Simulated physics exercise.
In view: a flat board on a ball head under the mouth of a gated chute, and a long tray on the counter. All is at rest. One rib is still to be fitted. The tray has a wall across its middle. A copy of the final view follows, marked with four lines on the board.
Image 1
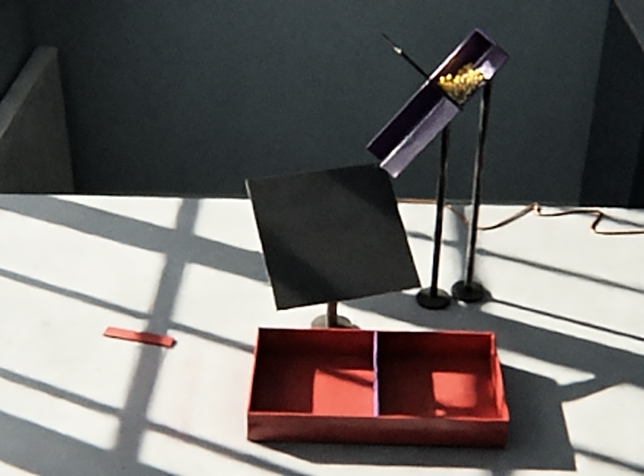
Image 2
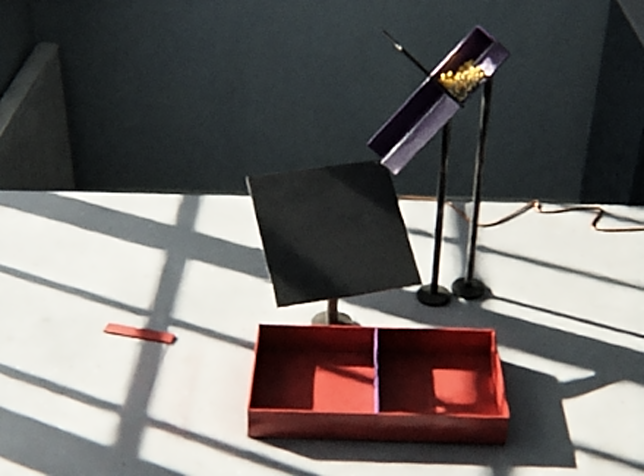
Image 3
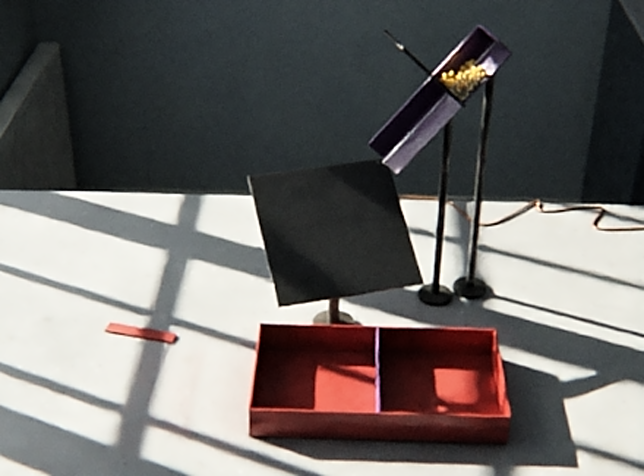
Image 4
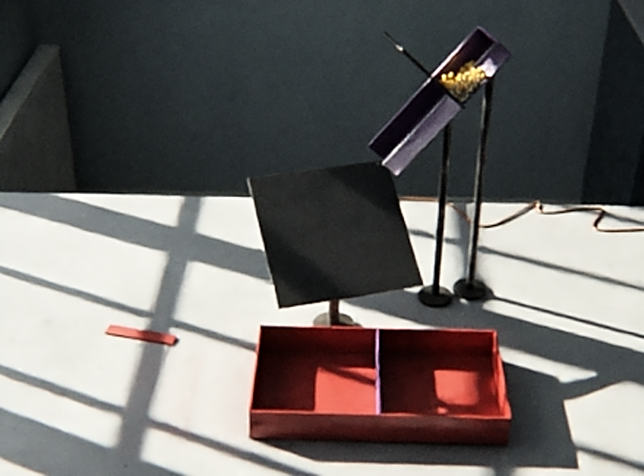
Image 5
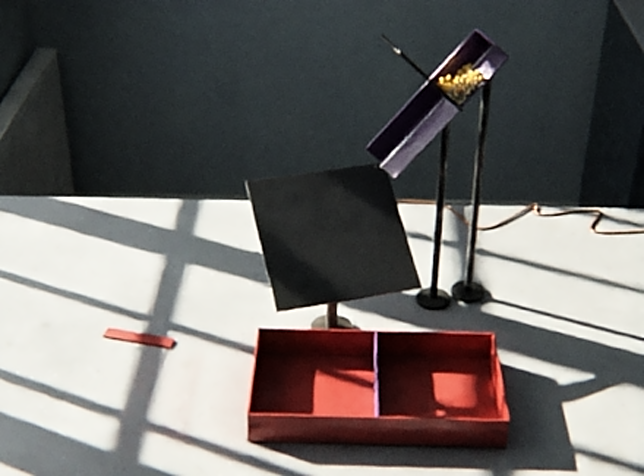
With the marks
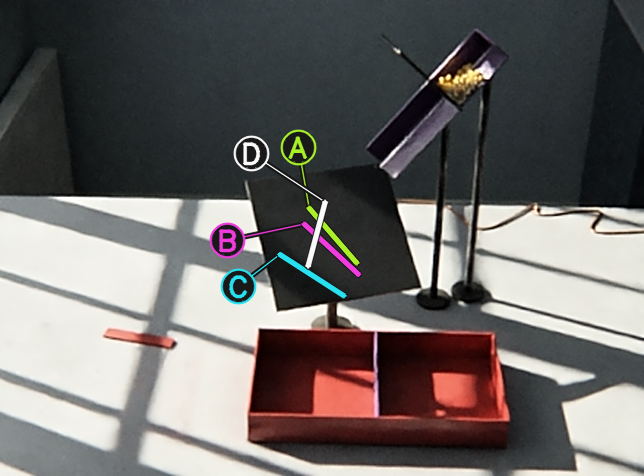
On a sunlit counter, a tilted black board stood below a raised purple chute holding small yellow pieces, behind a divided red tray; nothing moved apart from a slight shake of the whole view.
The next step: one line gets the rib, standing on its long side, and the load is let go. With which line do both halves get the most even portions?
I would pick line C.
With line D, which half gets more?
Left.
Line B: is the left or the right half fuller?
The right half.
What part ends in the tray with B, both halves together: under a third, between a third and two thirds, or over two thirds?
Over two thirds.
On the marked copy, line A from (309, 208) to (356, 262); line B from (304, 224) to (358, 274); line C from (279, 254) to (343, 295); line D from (325, 202) to (308, 266).
With A, of what is caught, about a tenth in the left half, almost all in the right.
With B, of what is caught, about a tenth in the left half, almost all in the right.
With C, of what is caught, roughly half in the left half, roughly half in the right.
With D, of what is caught, the larger part in the left half, about a tenth in the right.
